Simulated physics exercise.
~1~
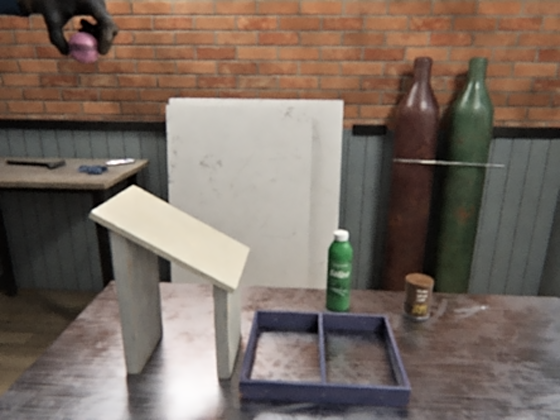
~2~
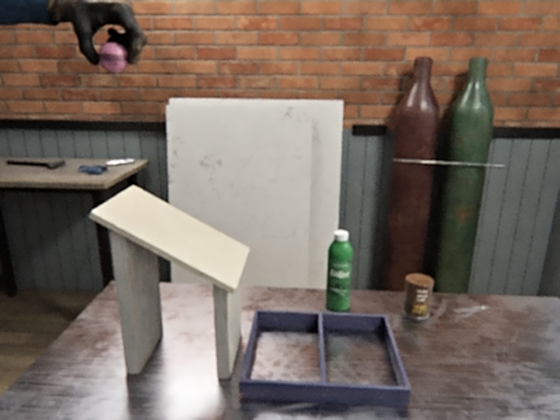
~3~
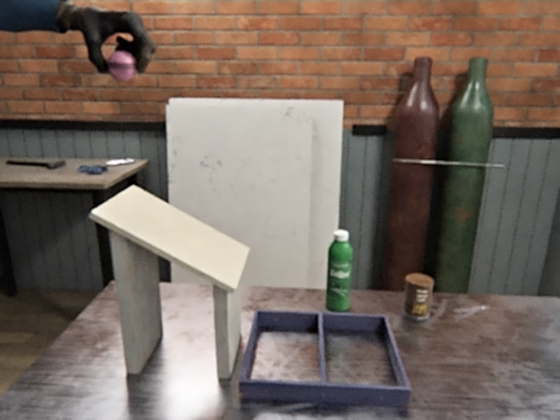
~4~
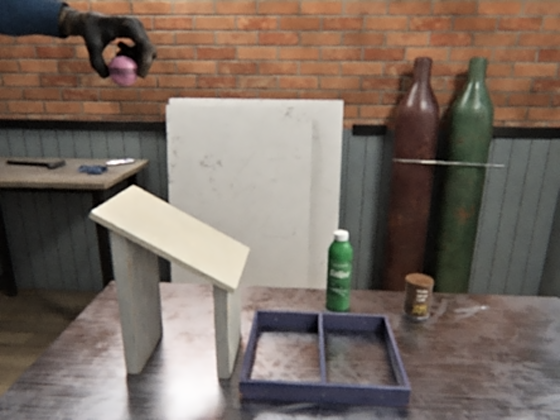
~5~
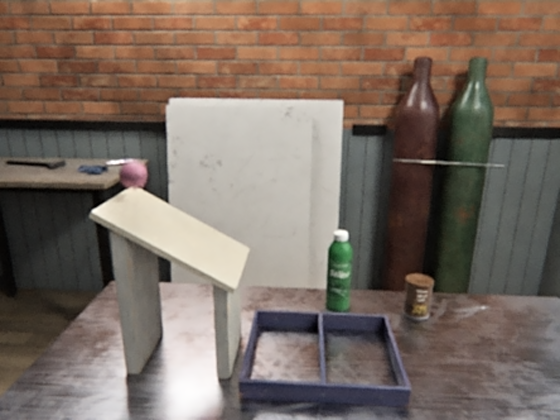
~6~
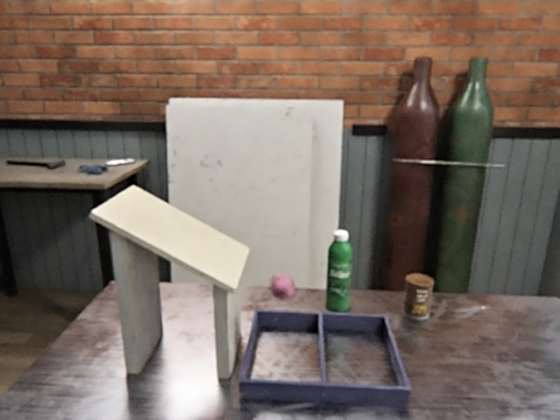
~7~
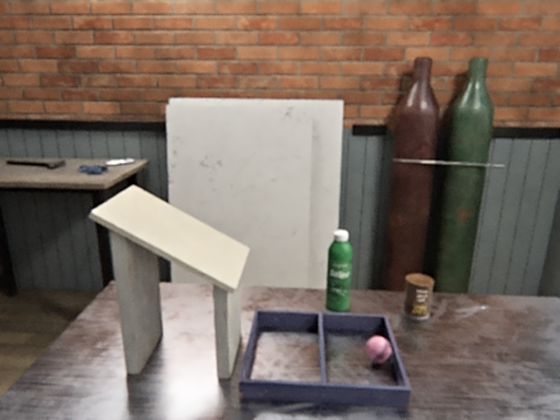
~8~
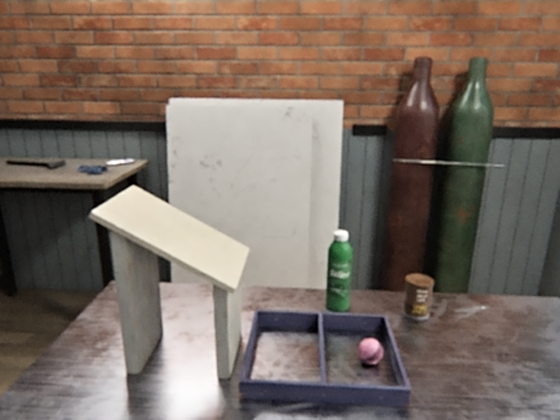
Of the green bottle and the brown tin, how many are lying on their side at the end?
None of them are lying down, as both the green bottle and the brown tin are still upright at the end.
